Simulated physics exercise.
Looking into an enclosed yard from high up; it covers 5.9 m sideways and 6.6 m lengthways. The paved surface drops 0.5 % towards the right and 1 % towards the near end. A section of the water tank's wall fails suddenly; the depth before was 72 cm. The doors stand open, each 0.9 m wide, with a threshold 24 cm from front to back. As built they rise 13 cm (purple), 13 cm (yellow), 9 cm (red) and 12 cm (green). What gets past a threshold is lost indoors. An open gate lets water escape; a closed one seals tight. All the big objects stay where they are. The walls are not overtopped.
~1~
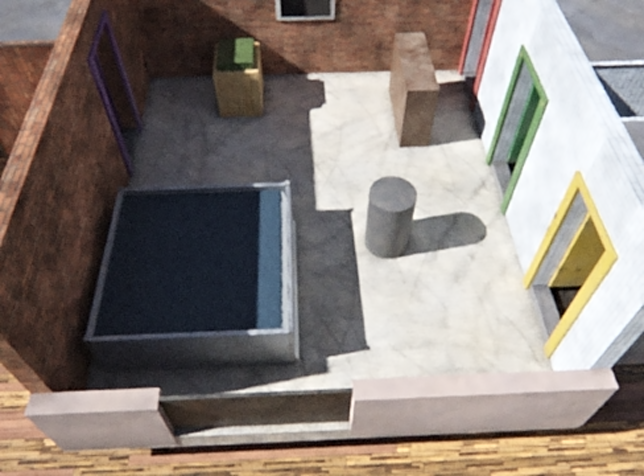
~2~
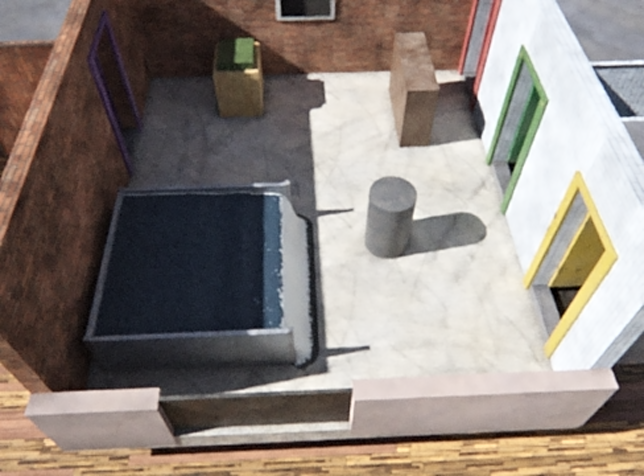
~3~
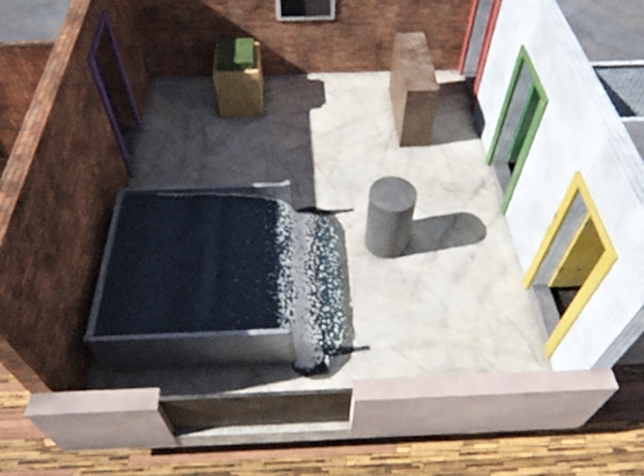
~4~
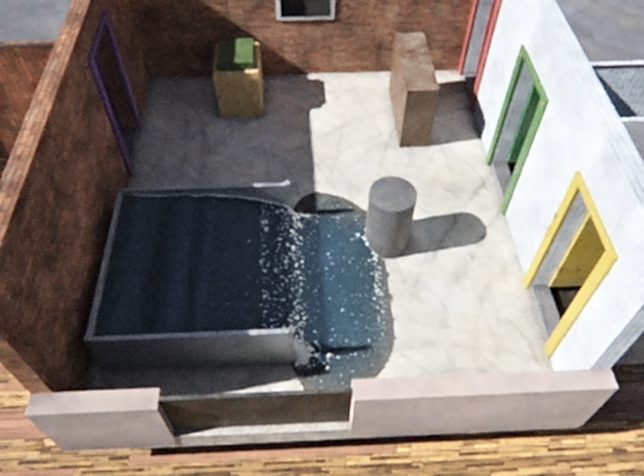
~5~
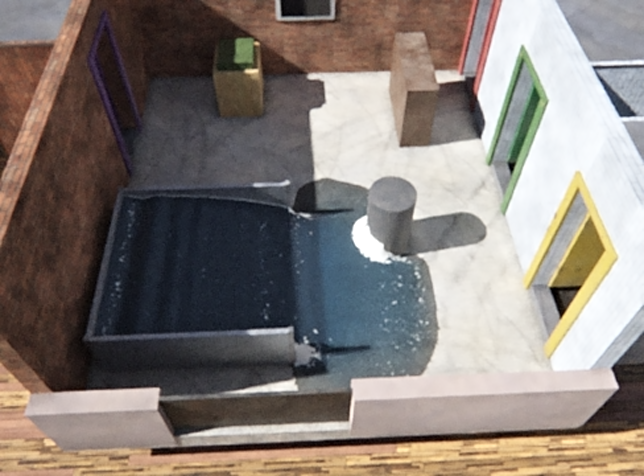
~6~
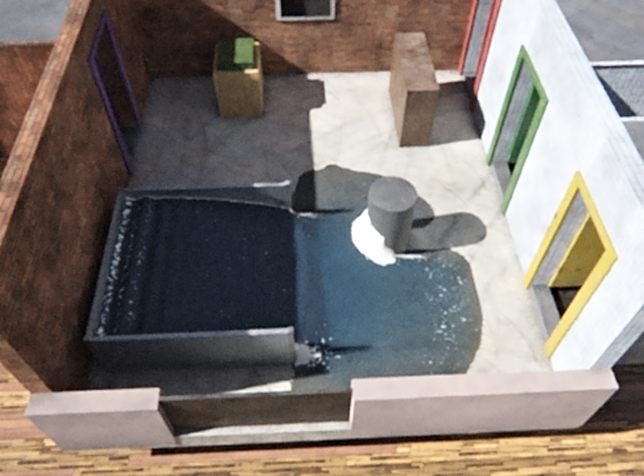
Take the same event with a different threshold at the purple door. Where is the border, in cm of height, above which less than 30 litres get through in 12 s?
It would have to be roughly 7 cm high.
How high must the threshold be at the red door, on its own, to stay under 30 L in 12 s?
Roughly 18 cm at red.
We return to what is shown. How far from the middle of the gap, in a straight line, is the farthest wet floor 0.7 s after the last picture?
About 4.0 m.
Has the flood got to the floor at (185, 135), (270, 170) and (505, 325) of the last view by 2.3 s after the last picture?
In turn: Not reached, still dry, under water.
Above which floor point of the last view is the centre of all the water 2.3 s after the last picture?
Around (371, 268).
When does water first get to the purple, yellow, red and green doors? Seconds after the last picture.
Arrival: Purple 5.5 s, yellow 0.2 s, red 1.3 s, green 0.4 s.
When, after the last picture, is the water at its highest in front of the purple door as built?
Around 7.5 s.
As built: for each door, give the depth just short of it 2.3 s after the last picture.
In cm: Purple 0, yellow 35, red 7, green 14.
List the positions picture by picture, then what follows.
The first frame shows the water tank at (199, 257) is whole and still, 72 cm deep; the purple door at (119, 104) is dry.
In the second frame, the gap is at (289, 273), the front 0.3 m out at (313, 352); the back of the water tank holds 72 cm.
In the third frame, the front is at (344, 281), 0.8 m from the gap at (289, 275); 1.7 m2 of floor is wet, 72 cm left at the back.
In the fourth frame, the front is at (387, 320), 1.3 m from the gap at (289, 276); 3.5 m2 of floor is wet, 72 cm left at the back.
In the fifth frame, water pours out at (289, 277) and has run 1.9 m, to (432, 323); about 10 cm deep outside, 68 cm at the back.
In the sixth frame, the gap is at (289, 277), the front 2.5 m out at (476, 321); the back of the water tank holds 60 cm; 3.0 m in a straight line remain to the purple door at (119, 104).
Then, 0.7 s after the last picture water covers 40 % of the floor, deepest (46 cm) near (362, 253); it has not reached the purple door.
Then, 2.3 s after the last picture water covers 60 % of the floor, deepest (42 cm) near (545, 373); it has not reached the purple door.
Then, 11.3 s after the last picture water covers 95 % of the floor, deepest (17 cm) near (510, 402); 8 cm at the purple door, 0 litres in over its 13 cm threshold.
At the purple door as built, the water peaked near 12 cm, 7.5 s after the last picture.
Run again over the same 12 s with other heights there, 43 litres in over 6 cm, 23 litres over 7.5 cm. The limit of 30 litres is kept from about 7 cm up.
